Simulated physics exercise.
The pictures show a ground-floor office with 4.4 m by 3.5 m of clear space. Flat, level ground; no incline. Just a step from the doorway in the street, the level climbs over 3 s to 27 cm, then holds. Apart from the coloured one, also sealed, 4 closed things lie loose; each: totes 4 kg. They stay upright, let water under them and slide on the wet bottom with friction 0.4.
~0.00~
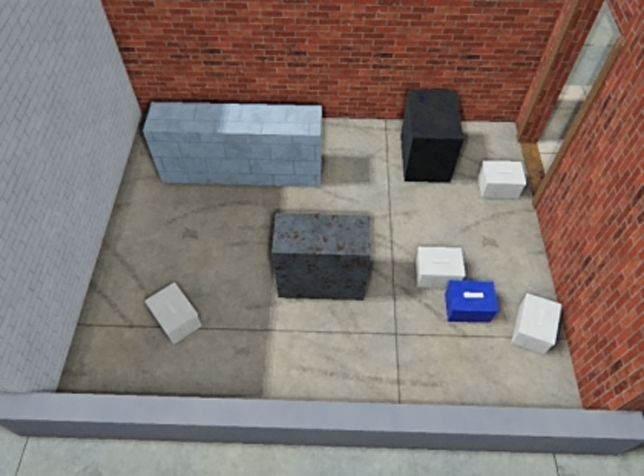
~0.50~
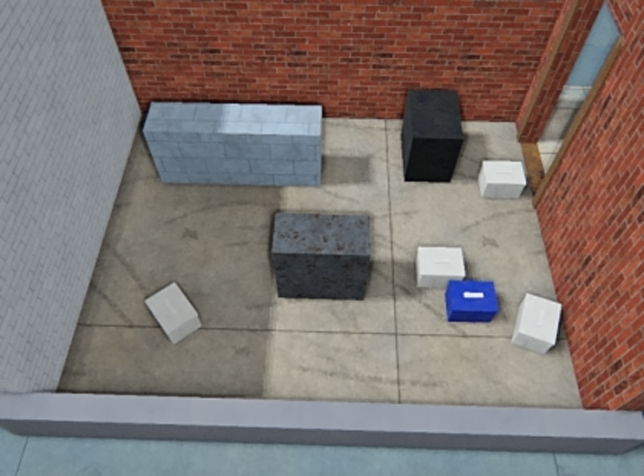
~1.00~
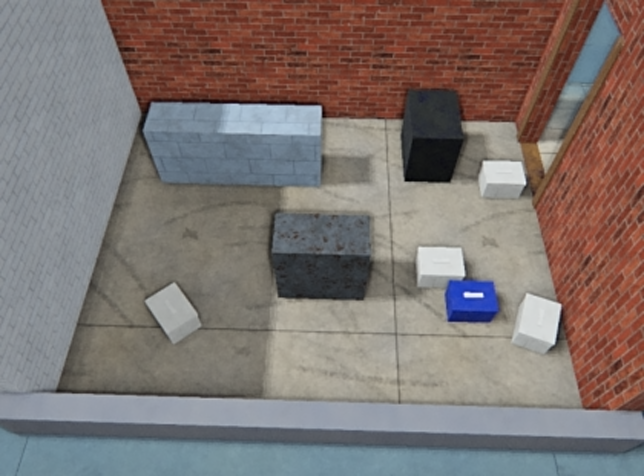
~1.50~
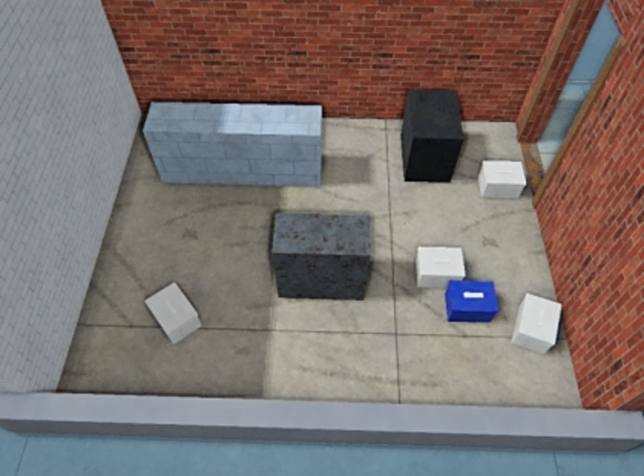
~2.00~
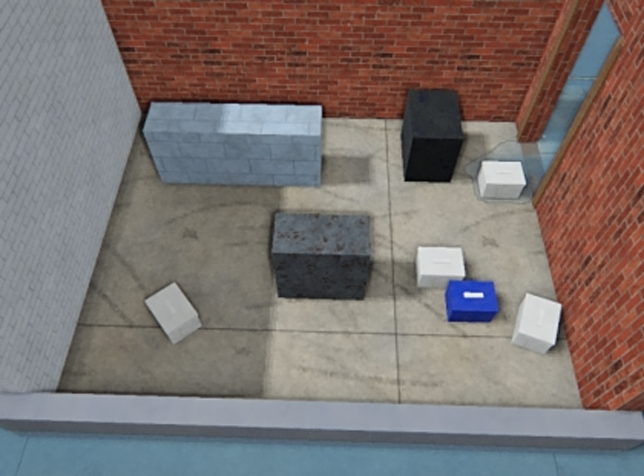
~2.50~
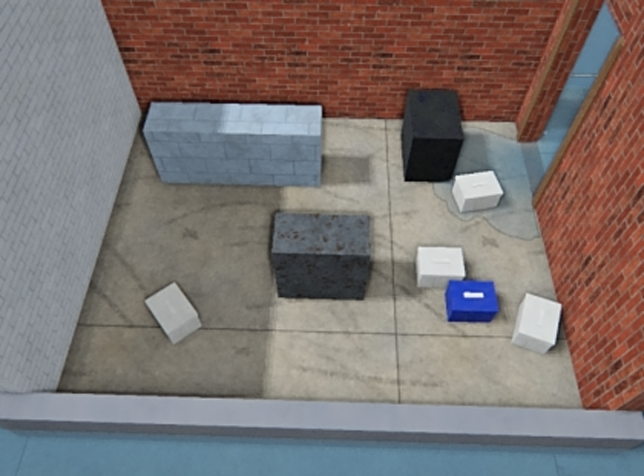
In a brick-walled room, water enters through the right doorway and shifts one white box.
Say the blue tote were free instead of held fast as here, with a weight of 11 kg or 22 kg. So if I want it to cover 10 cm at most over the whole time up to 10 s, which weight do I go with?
Only the greater amount keeps it steady.
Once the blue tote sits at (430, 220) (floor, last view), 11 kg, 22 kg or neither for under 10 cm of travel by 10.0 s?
Neither holds.
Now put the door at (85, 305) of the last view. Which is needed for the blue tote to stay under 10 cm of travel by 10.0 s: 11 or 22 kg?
In that setup just the second mass works.
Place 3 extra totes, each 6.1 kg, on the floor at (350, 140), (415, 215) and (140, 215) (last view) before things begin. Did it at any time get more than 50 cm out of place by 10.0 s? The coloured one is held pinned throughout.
Result, in order - exceeds it; exceeds it; exceeds it.
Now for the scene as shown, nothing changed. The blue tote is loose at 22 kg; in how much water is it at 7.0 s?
Something like 6 centimetres.
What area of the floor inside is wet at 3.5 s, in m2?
About 4.0 m2 is covered.
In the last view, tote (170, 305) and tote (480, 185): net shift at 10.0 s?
In that order: 80 cm, 250 cm.
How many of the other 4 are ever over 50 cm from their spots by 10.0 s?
4.
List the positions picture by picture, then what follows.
In the first frame, the blue tote at (473, 296) rests on the ground; water covers 0.0 m2; 0 of 5 have shifted.
In the second frame, the blue tote at (473, 296) rests on the ground; 0.0 m2 under water; 0 of 5 have shifted.
In the third frame, the blue tote at (473, 296), on the bottom; water covers 0.0 m2; 0 of 5 have shifted.
In the fourth frame, the blue tote at (473, 296), on the bottom; water covers 0.0 m2; 0 of 5 have shifted.
In the fifth frame, the blue tote at (473, 296) rests on the ground; 0.3 m2 under water; 0 of 5 have shifted.
In the sixth frame, the blue tote at (473, 296) rests on the ground; 1.1 m2 under water; 1 of 5 have shifted.
After 3.5 s the blue tote would be 0 cm from its start with 11 kg and 0 cm from its start with 22 kg; 1 cm of water round it then.
After 4.5 s the blue tote would be 0 cm from its start with 11 kg and 0 cm from its start with 22 kg; 4 cm of water round it then.
After 7.0 s the blue tote would be 52 cm from its start with 11 kg and 0 cm from its start with 22 kg; 6 cm of water round it then.
After 10.0 s the blue tote would be 95 cm from its start with 11 kg and 0 cm from its start with 22 kg; 10 cm of water round it then.
